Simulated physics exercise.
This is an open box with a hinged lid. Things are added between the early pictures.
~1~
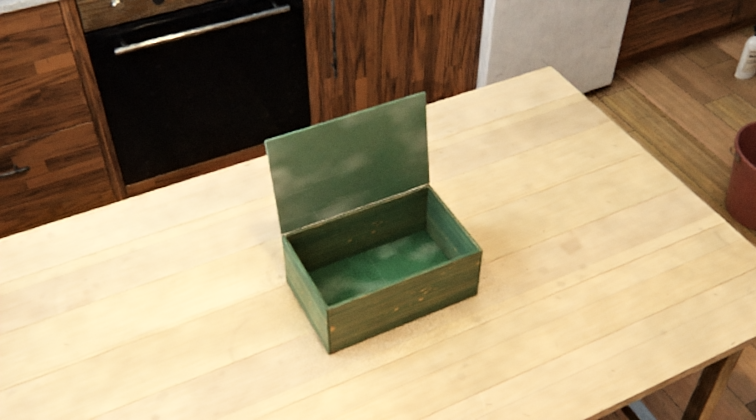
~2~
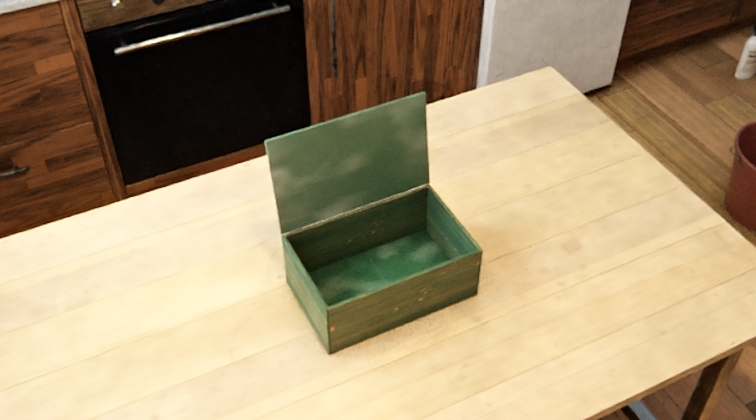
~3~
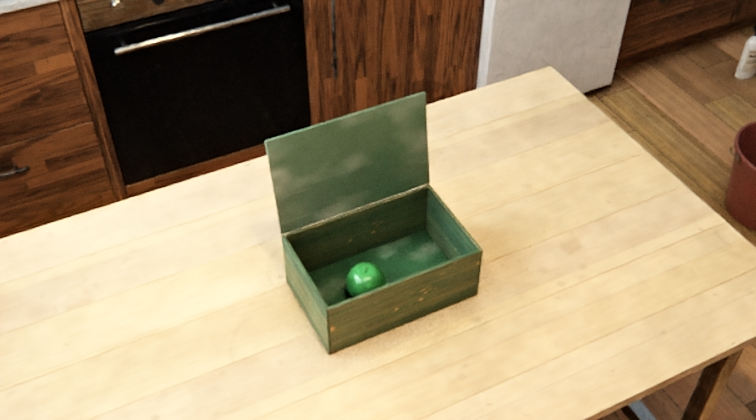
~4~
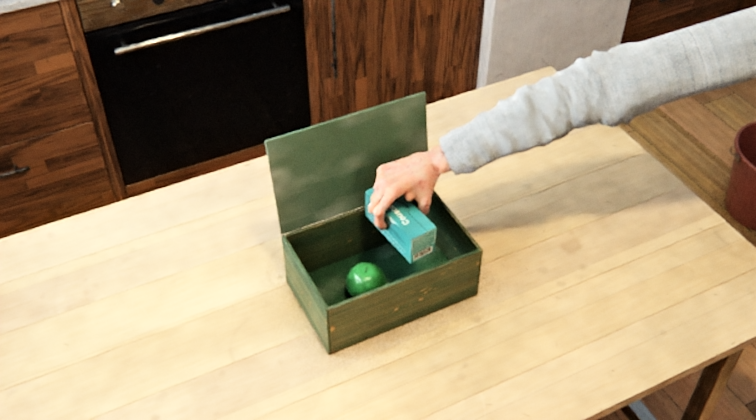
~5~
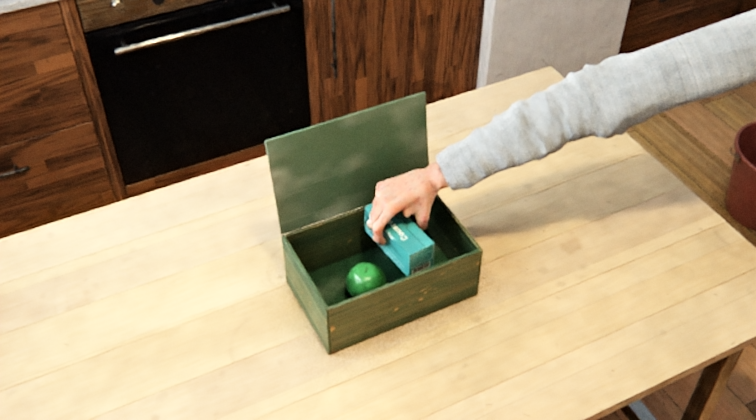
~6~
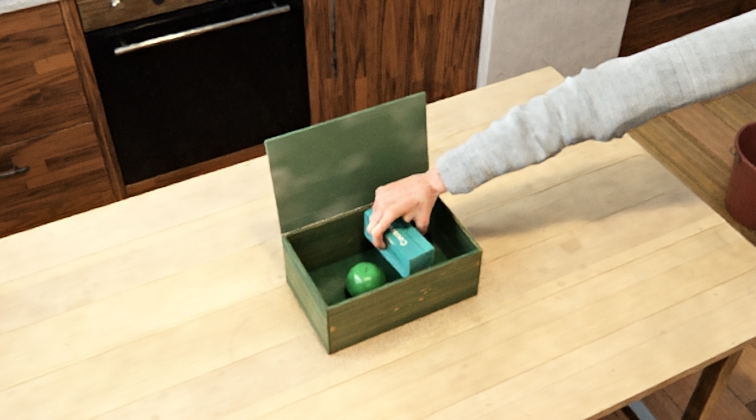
In an open green box holding a green apple, a hand lowers a turquoise carton.
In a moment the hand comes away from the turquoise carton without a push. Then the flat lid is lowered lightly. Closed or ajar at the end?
Outcome: The lid sits on the rim.
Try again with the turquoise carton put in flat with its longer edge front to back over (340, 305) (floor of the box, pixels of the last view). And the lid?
Then it closes.
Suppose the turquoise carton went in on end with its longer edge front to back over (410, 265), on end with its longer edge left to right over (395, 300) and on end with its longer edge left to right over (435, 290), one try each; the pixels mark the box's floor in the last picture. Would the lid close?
First try: It will not close; second try: It shuts flat; third try: It stays ajar.
Then, 1.30 s on from there, lid 75° above the rim; turquoise carton shifted a little near (397, 269).
Then, 2.00 s on from there, lid 25° above the rim; turquoise carton shifted a little near (397, 269).
In the end, lid shut; moved from the start, turquoise carton; green apple unmoved. At the end, from the last picture's camera, turquoise carton near (397, 269).
